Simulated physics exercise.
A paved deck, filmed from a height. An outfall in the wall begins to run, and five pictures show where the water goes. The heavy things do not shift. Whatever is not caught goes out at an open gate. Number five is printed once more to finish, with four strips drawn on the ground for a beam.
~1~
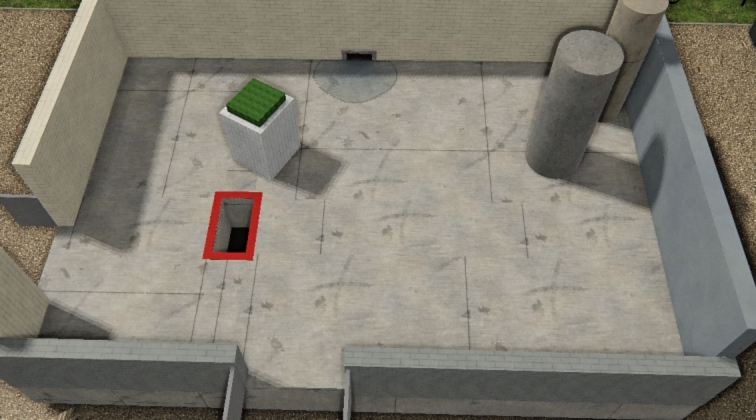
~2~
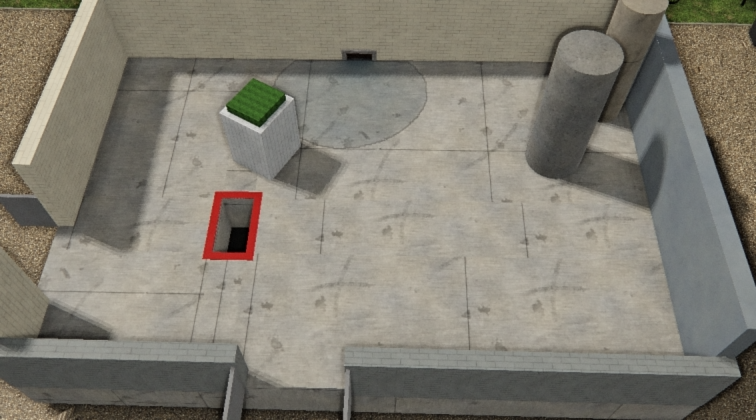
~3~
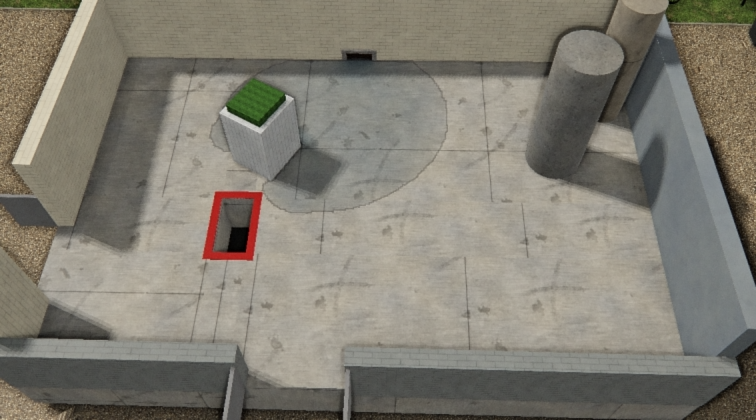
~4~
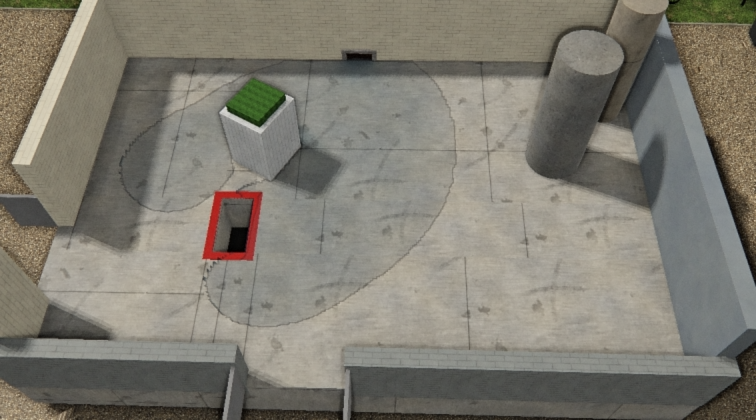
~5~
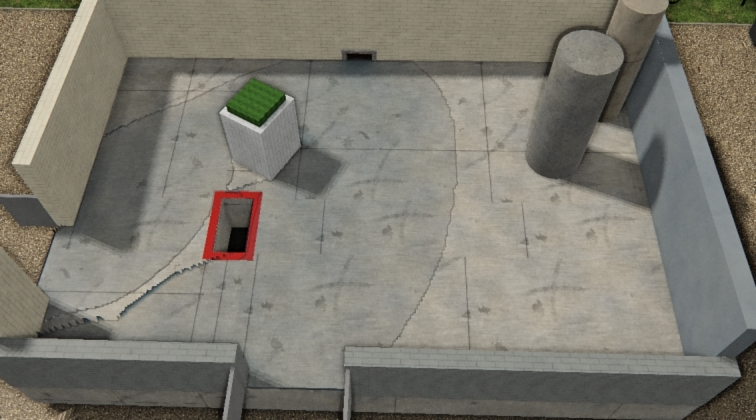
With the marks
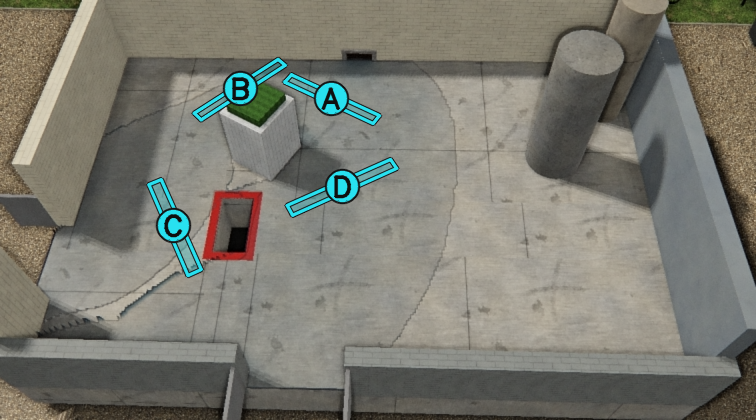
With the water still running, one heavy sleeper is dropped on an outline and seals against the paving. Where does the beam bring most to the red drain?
The best position is D.
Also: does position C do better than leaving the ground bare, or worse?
Position C is better.
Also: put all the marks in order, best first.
Best to worst: D, C, B, A.
In cyan, A from (288, 78) to (376, 119); B from (197, 116) to (281, 62); C from (155, 182) to (194, 272); D from (289, 210) to (393, 163).
If A is chosen, about 3 % of the stream goes into the red drain, about 96 % out by the gates.
If B is chosen, about 13 % of the stream goes into the red drain, about 86 % out by the gates.
If C is chosen, about 20 % of the stream goes into the red drain, about 79 % out by the gates.
If D is chosen, about 45 % of the stream goes into the red drain, about 54 % out by the gates.
